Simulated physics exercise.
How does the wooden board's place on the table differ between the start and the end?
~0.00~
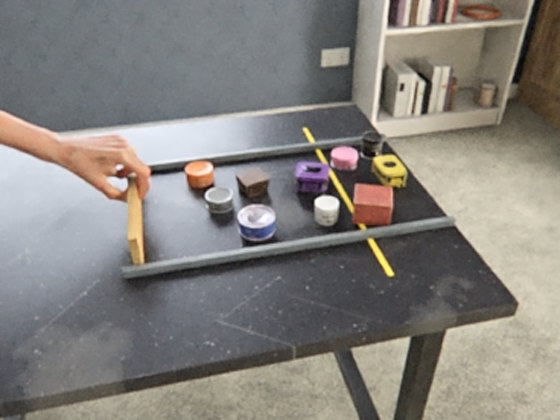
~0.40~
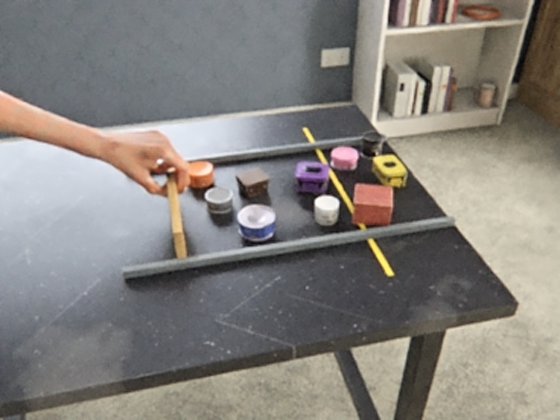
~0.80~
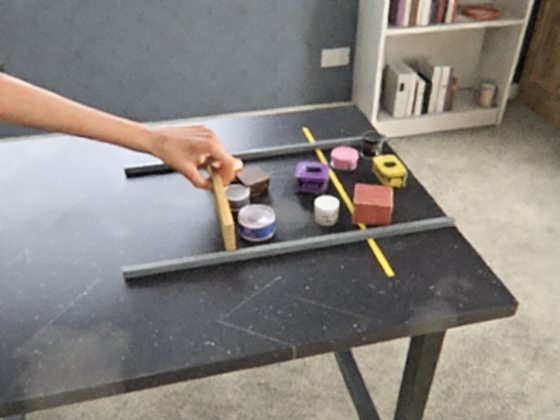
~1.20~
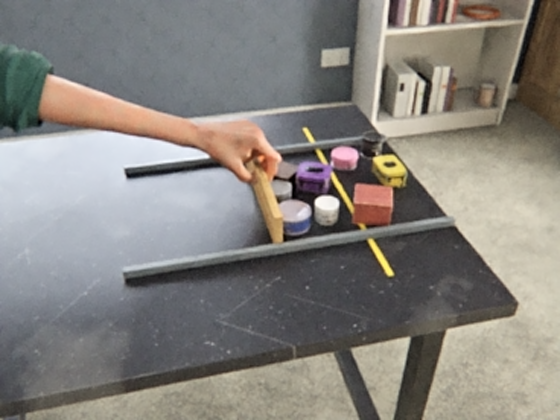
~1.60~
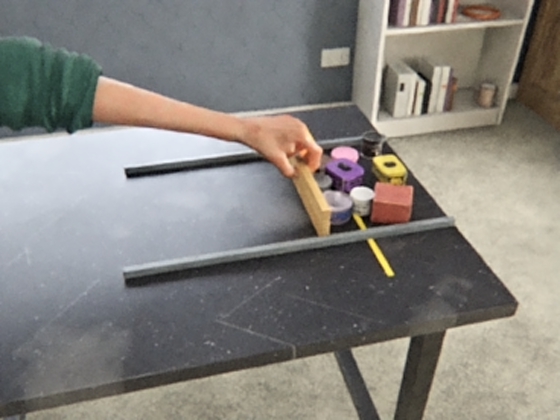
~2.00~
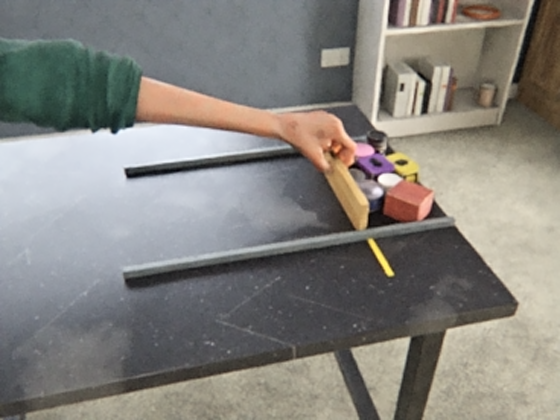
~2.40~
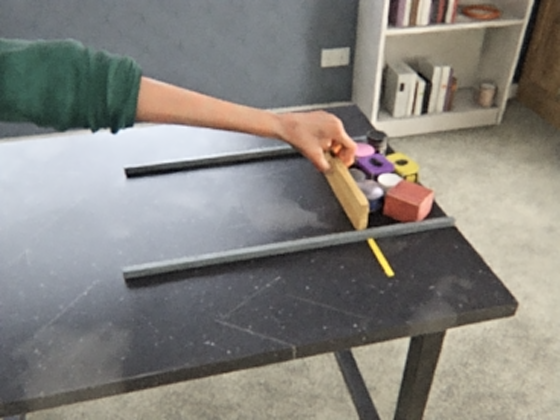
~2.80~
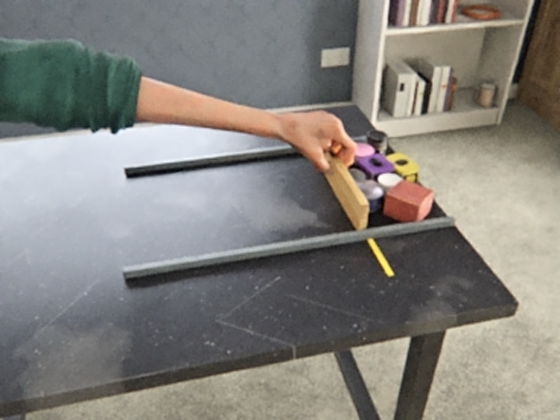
At the start the board stands near the left ends of the grey rails, and by the end it is far to the right, close to the yellow tape and the crowded containers.
